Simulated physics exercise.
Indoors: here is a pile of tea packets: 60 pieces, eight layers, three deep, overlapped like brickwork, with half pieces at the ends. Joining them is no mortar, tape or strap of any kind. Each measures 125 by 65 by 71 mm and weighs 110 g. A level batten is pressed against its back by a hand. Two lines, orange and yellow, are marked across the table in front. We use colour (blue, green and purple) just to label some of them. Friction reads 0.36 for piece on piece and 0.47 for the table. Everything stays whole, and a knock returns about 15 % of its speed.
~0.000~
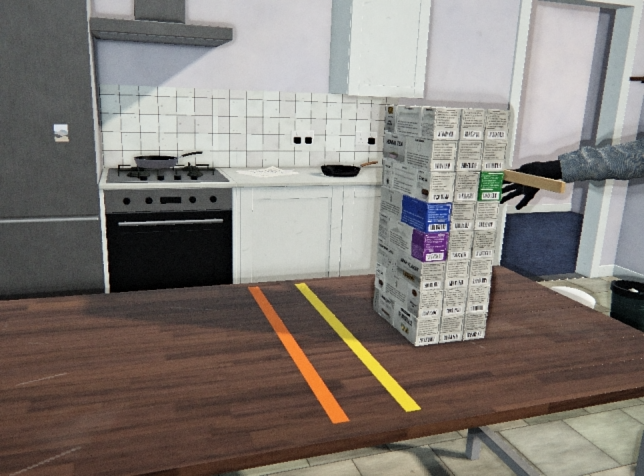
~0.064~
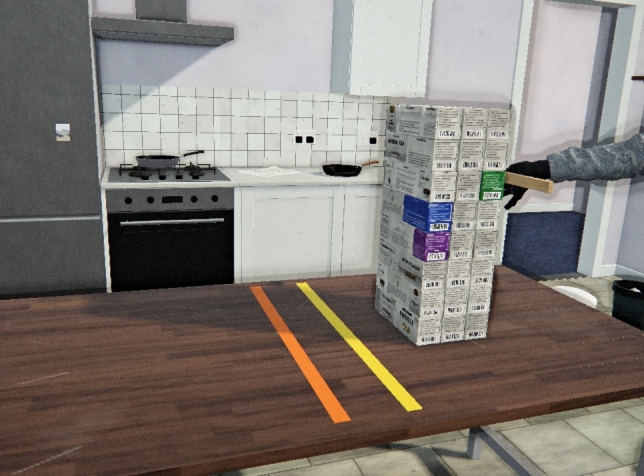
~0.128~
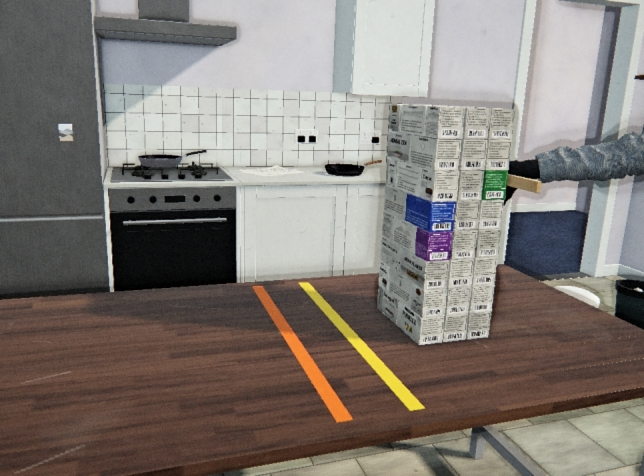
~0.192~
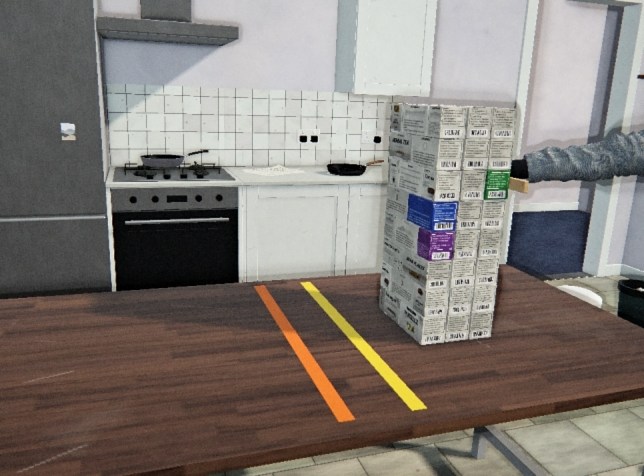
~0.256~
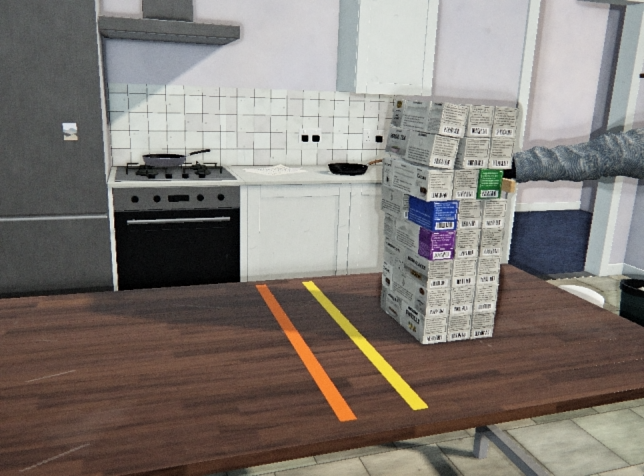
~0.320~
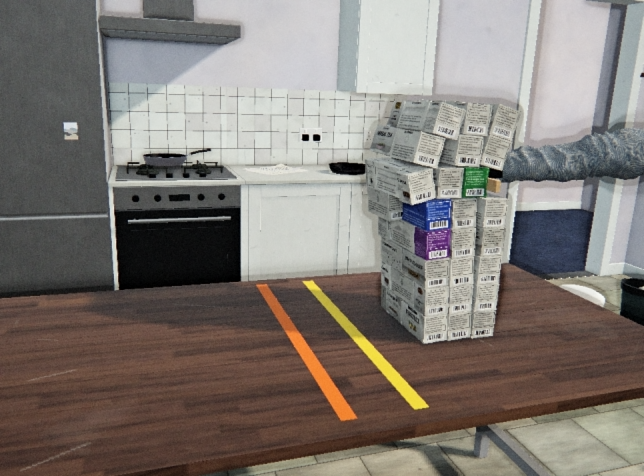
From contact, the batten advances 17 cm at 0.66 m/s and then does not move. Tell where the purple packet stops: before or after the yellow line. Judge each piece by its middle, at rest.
Out over the line.
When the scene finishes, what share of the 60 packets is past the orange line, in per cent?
Result: Around 30 per cent.
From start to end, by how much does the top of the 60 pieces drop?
21 cm.
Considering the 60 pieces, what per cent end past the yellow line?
45 %.
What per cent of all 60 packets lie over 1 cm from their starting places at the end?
Answer: 80 %.
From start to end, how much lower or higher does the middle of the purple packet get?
At the end it is roughly 20 cm lower than at the start.
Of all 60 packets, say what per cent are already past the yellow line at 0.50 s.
By then 10 %.
After 0.50 s, 6 of the 60 packets past the yellow line; purple packet 25° from how it stood; blue packet 25° from how it stood.
After 0.76 s, 25 of the 60 packets past the yellow line; purple packet on its side; green packet on its side.
In the end (1.8 s), 27 of the 60 packets past the yellow line; purple packet on its side; blue packet on its side; green packet on its side. From the last view, middles, purple packet near (296, 337), blue packet near (234, 326).
